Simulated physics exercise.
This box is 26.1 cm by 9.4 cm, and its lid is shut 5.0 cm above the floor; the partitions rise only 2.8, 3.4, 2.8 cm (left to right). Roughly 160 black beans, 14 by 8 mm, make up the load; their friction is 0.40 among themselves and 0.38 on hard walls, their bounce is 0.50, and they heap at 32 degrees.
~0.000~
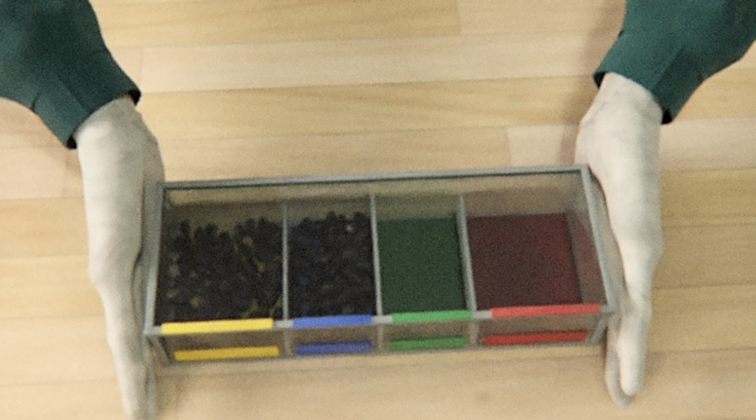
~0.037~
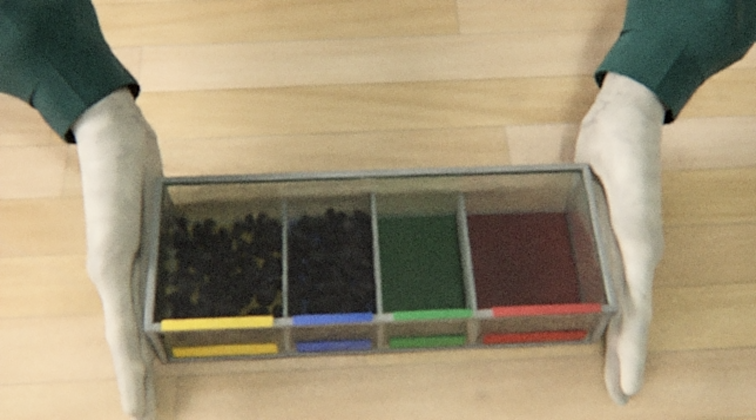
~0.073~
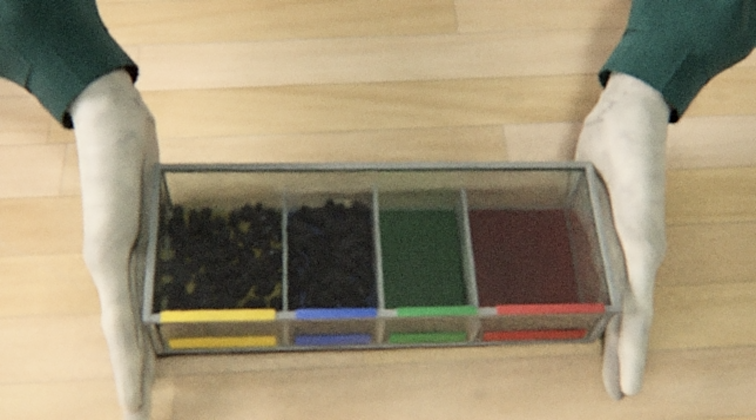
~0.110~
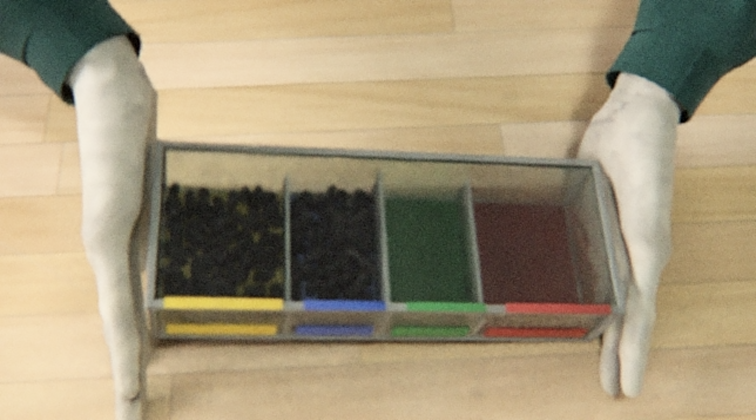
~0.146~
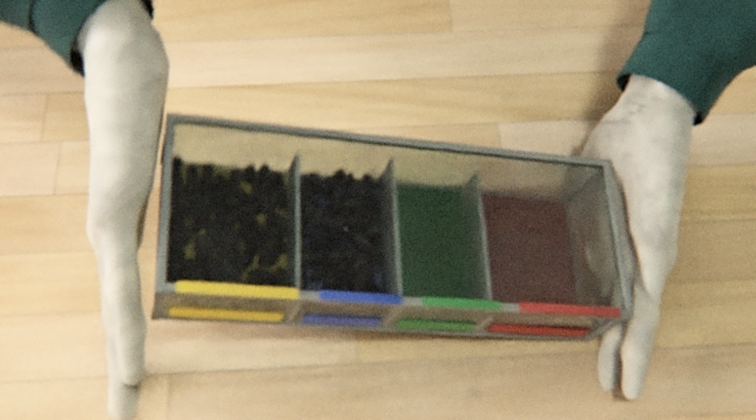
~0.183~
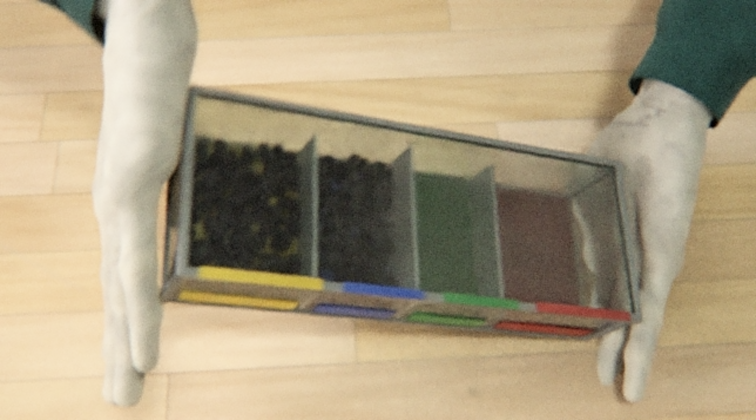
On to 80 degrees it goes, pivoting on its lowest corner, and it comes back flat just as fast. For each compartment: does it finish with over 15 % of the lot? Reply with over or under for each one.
Red: Under, blue: Over, green: Under, yellow: Over.
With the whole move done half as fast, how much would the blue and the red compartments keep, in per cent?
In that case blue 60, red 10.
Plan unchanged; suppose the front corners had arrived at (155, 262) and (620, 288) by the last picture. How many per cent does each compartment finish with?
The compartments end with red 0 per cent, blue 65 per cent, green 10 per cent and yellow 25 per cent.
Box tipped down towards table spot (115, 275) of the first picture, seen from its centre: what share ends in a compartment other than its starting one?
Roughly 25 percent of them.
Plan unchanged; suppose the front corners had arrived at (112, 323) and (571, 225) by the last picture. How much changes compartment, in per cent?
Roughly 20 per cent.
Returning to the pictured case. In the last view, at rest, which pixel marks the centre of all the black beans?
Once everything settles, the centre is around (335, 301).
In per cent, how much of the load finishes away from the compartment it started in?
Near 45 per cent, all told.
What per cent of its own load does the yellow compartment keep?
I'd put it at roughly 40 per cent.
Then, at 0.58 s, tilt 78 degrees; blue 55 %, green 5 %, yellow 35 %.
After 0.84 s, tilt 31 degrees; red 10 %, blue 60 %, green 10 %, yellow 20 %.
After 1.21 s, tilt 0 degrees; red 10 %, blue 60 %, green 10 %, yellow 20 %.
In the end, at 1.6 s, red 10 %, blue 60 %, green 10 %, yellow 20 %.
